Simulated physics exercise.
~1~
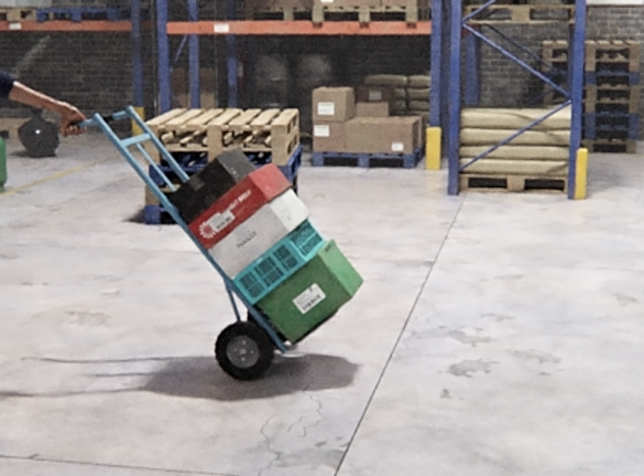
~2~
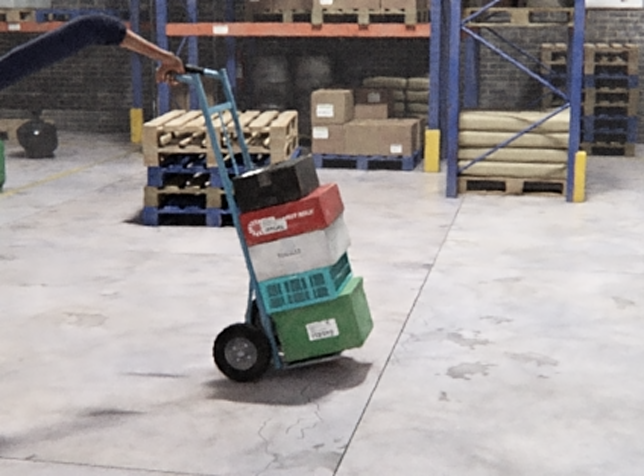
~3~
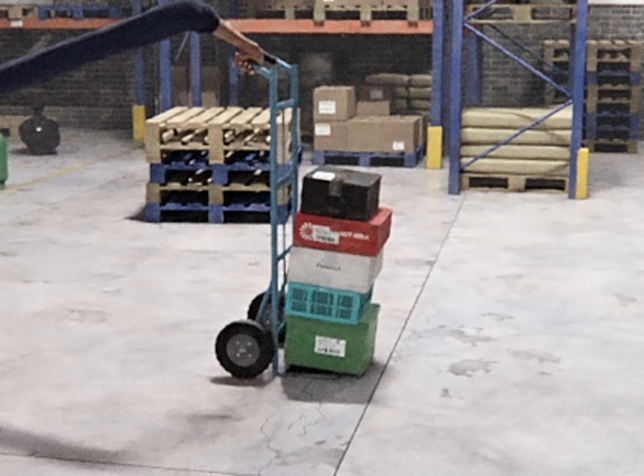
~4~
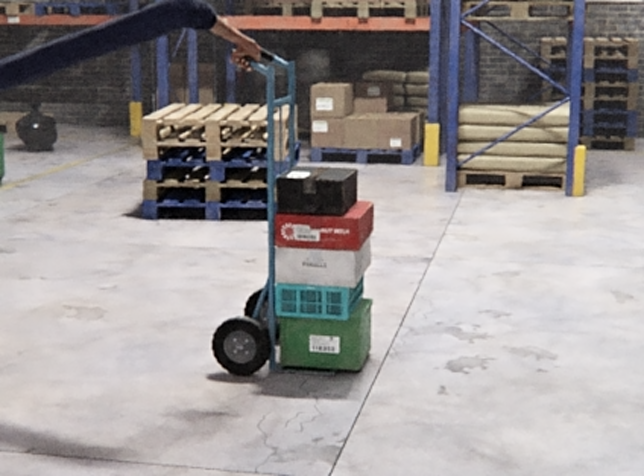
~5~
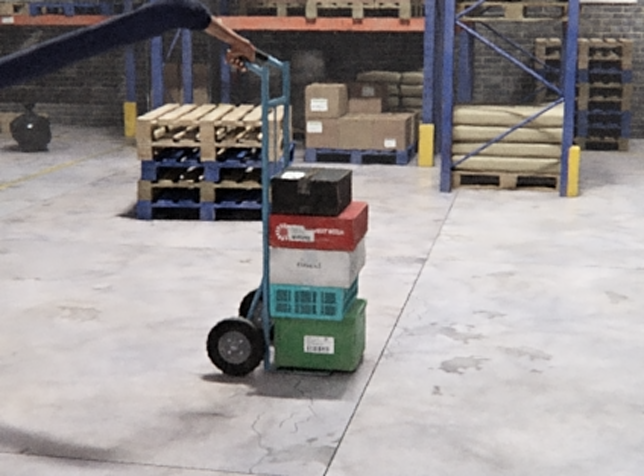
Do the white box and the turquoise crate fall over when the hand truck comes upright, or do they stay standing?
They stay standing. The white box and the turquoise crate are both still upright in the stack at the end.
